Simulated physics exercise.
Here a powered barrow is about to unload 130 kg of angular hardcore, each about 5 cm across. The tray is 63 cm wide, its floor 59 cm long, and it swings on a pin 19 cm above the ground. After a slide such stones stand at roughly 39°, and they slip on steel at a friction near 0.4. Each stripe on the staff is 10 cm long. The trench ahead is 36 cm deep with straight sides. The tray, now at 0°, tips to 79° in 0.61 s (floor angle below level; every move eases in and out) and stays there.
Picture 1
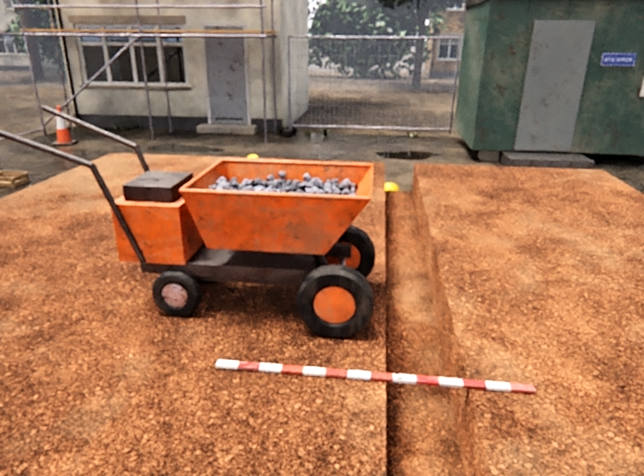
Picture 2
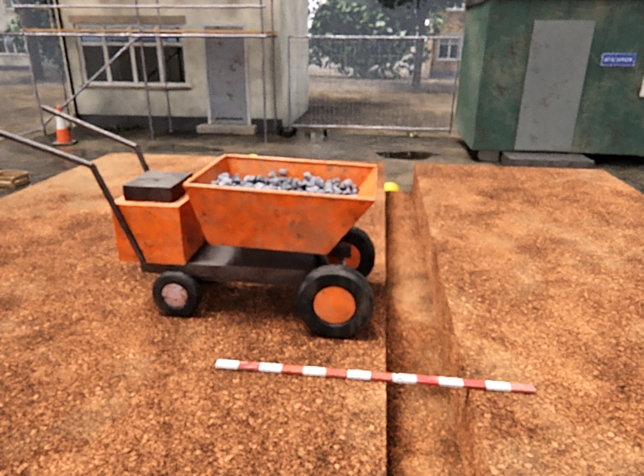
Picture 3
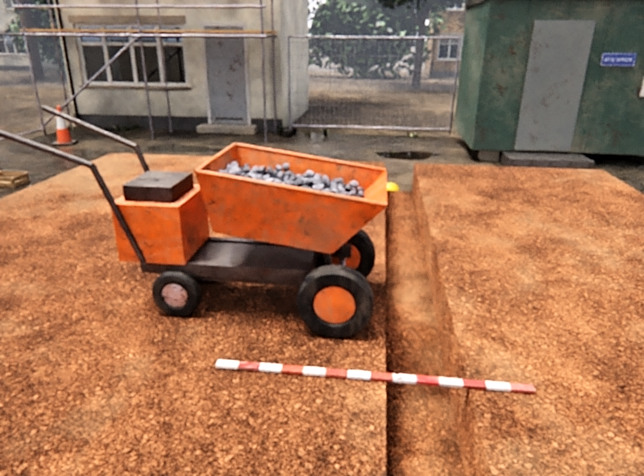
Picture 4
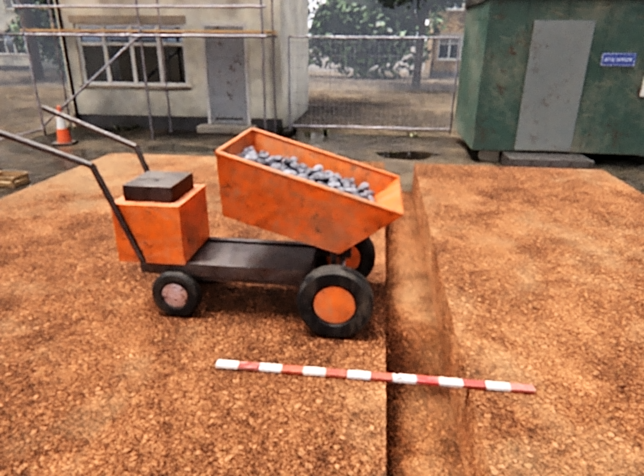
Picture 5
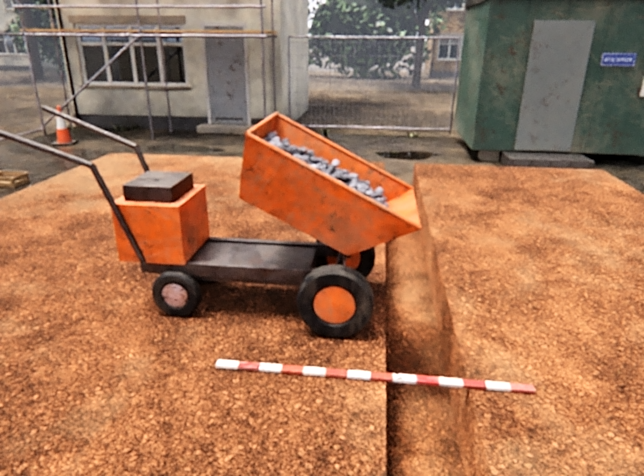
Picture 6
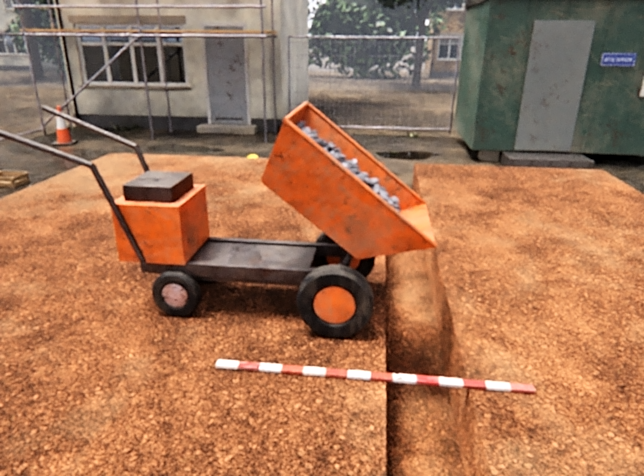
An orange powered barrow with black wheels stands on reddish-brown ground at a building site, seen from its side and slightly above. Grey stones fill its tray, a narrow trench lies to the right, a red-and-white staff lies in front, and a scaffolded pale building and green cabin stand behind. The tray tilts steadily steeper toward the right, its stones staying inside, while the chassis and camera stay still.
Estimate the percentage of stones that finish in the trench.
Some 16 per cent of it.
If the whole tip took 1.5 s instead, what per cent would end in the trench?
It would be near 20 per cent.
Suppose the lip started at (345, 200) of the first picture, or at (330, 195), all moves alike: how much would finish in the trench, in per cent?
Near 35 per cent from the first place, 50 from the second.
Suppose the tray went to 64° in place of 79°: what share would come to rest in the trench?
Then about 10 per cent.
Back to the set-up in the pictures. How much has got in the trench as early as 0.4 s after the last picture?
Some 0 per cent.
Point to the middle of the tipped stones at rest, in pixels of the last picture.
Their middle is at about (509, 315).
Then, 0.2 s after the last picture the floor is at 67°, 100 % in the tray; the foremost stones are at (443, 268).
Then, 0.4 s after the last picture the floor is at 79°, 58 % in the tray, 1 % in the trench, 42 % past the trench; the foremost stones are at (535, 324).
Then, 0.8 s after the last picture the floor is at 79°, 13 % in the tray, 6 % in the trench, 82 % past the trench; the foremost stones are past the picture's edge.
Then, 2.7 s after the last picture the floor is at 79°, 4 % in the tray, 16 % in the trench, 80 % past the trench; the foremost stones are past the picture's edge.
